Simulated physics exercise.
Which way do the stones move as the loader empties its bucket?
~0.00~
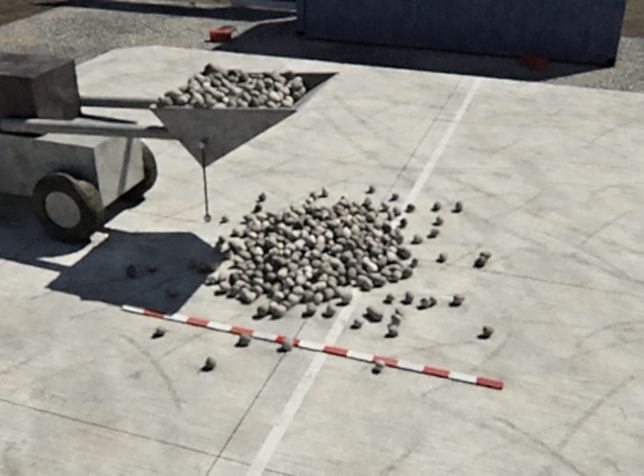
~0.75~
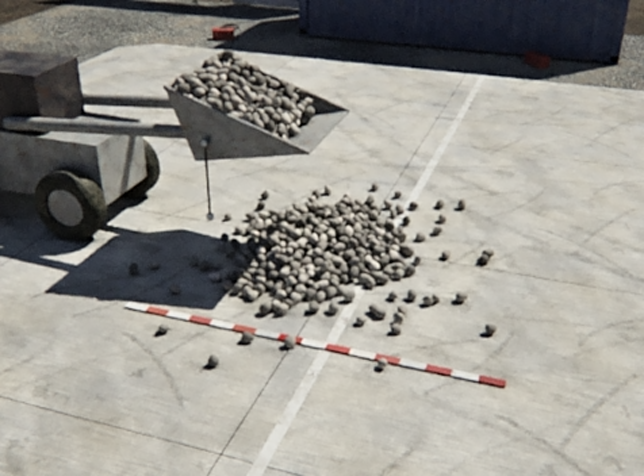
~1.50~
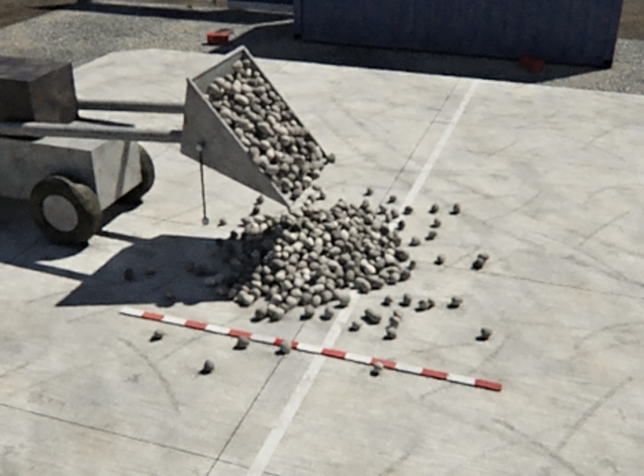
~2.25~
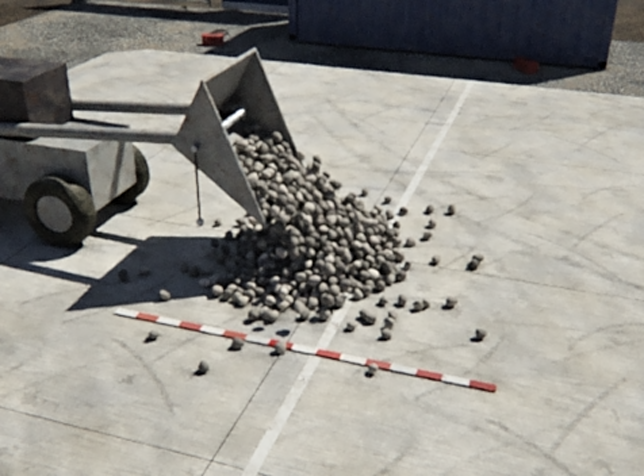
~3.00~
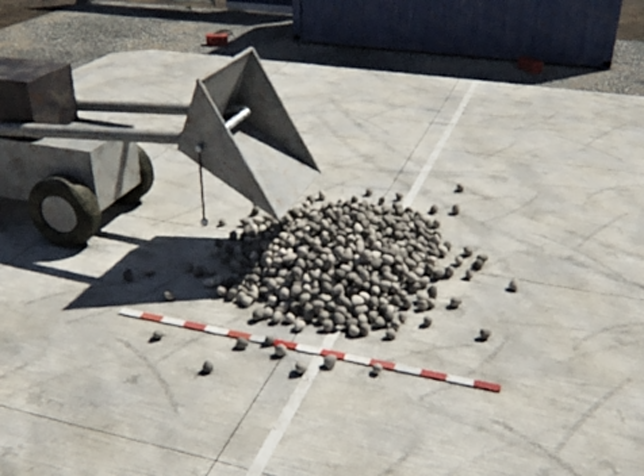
They move to the right, sliding down out of the bucket and spreading the heap further that way.
